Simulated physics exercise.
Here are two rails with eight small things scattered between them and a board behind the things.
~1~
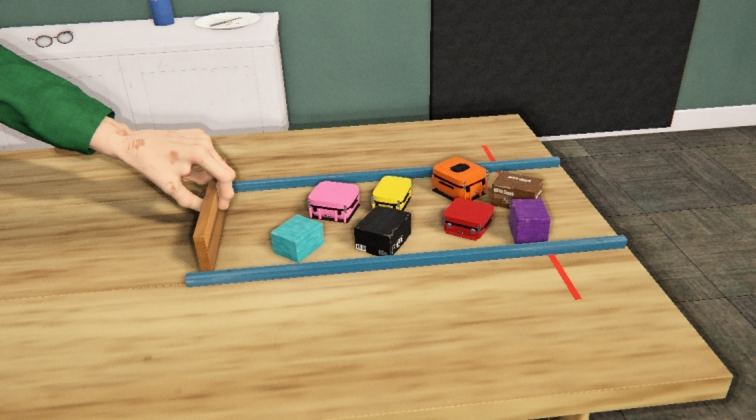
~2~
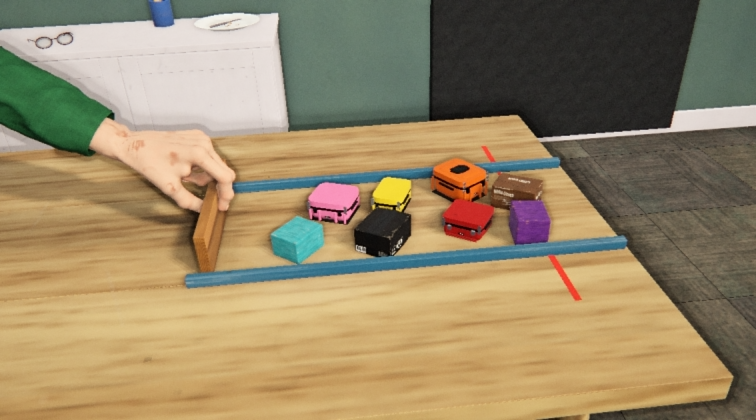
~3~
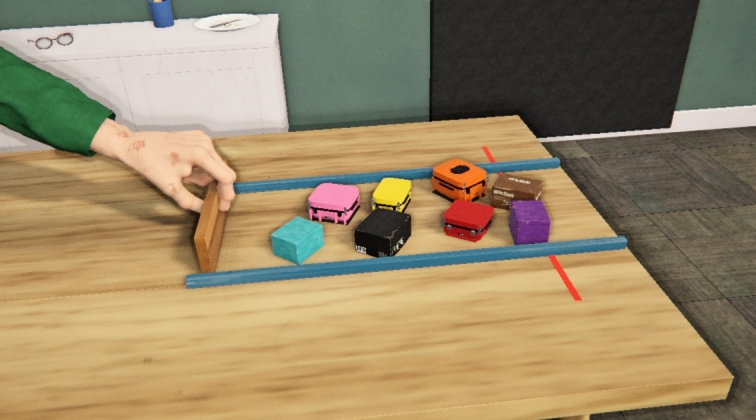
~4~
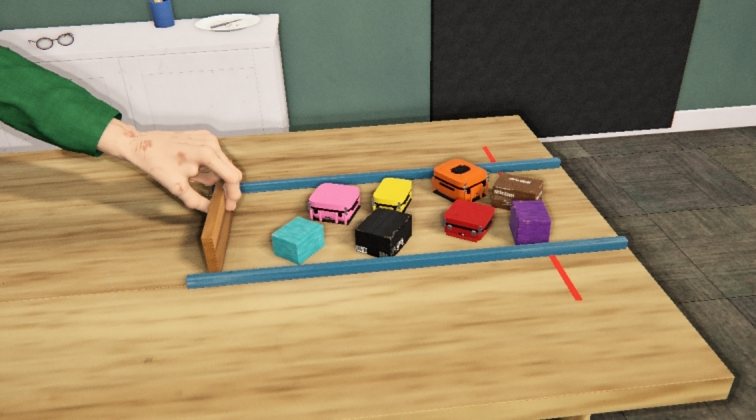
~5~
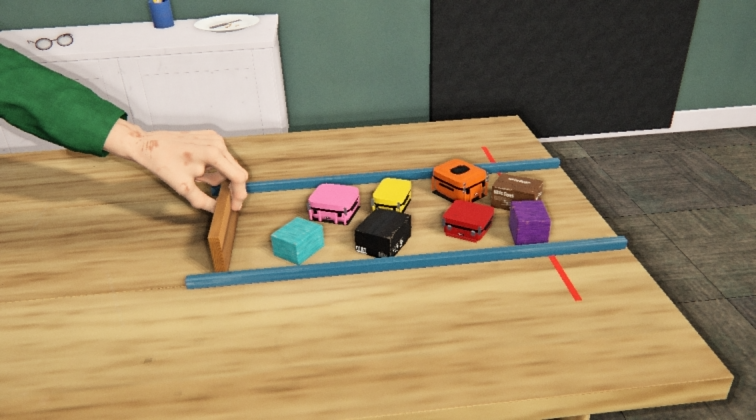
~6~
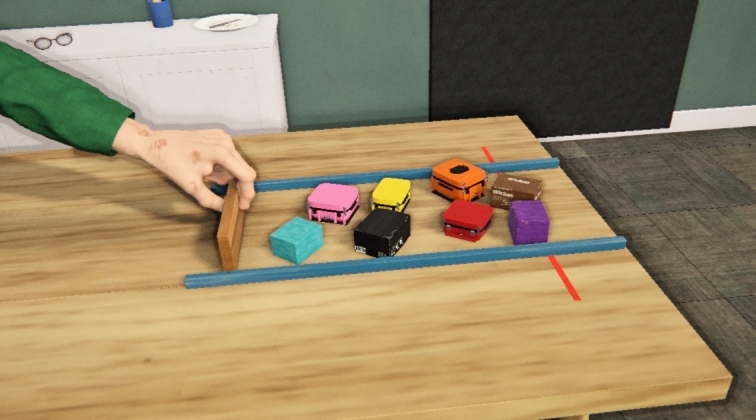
A hand in a green sleeve slid an upright wooden board slightly to the right between two blue rails, while the eight small colourful cases and blocks in front of it stayed still.
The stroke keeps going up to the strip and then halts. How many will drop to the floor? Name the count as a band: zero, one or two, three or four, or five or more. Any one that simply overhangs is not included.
The count falls in the three or four band.
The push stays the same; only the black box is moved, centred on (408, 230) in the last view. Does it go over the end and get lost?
That black box is safe.
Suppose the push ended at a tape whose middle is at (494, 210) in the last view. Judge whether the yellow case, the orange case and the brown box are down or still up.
Yellow case: Stays; orange case: Stays; brown box: Drops.
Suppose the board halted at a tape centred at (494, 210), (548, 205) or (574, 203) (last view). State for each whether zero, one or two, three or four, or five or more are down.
So, one after another, I'd give either one or two; 5 or more; five or more.
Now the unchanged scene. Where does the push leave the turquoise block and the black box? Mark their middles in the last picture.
The first near (546, 212), the second near (584, 214).
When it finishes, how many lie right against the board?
The count in contact is 2.
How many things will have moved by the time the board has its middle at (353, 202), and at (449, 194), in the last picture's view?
By the first moment it's 4, by the second it's 8.
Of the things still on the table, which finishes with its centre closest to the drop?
Foremost: The yellow case.
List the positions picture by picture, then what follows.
In the first picture, brown box (517, 192); purple block (529, 222); orange case (459, 180); board (215, 212); tape (521, 206).
In the second picture, purple block (529, 223); black box (383, 233).
In the third picture, orange case (459, 182); pink case (335, 204).
In the fourth picture, brown box (518, 194); board (222, 213).
In the fifth picture, purple block (529, 223); red case (468, 222).
In the sixth picture, brown box (516, 194); purple block (528, 223); orange case (459, 182); board (235, 212); tape (521, 207).
Soon after, none off yet; brown box at rest near (516, 194); purple block at rest near (528, 223); orange case at rest near (459, 182).
After that, none off yet; brown box displaced about its own width near (555, 196); purple block displaced about its own width near (565, 222); orange case displaced about its own width near (509, 180).
In the end, the number that fall off is three or four; gone, red case, orange case, purple block and brown box.
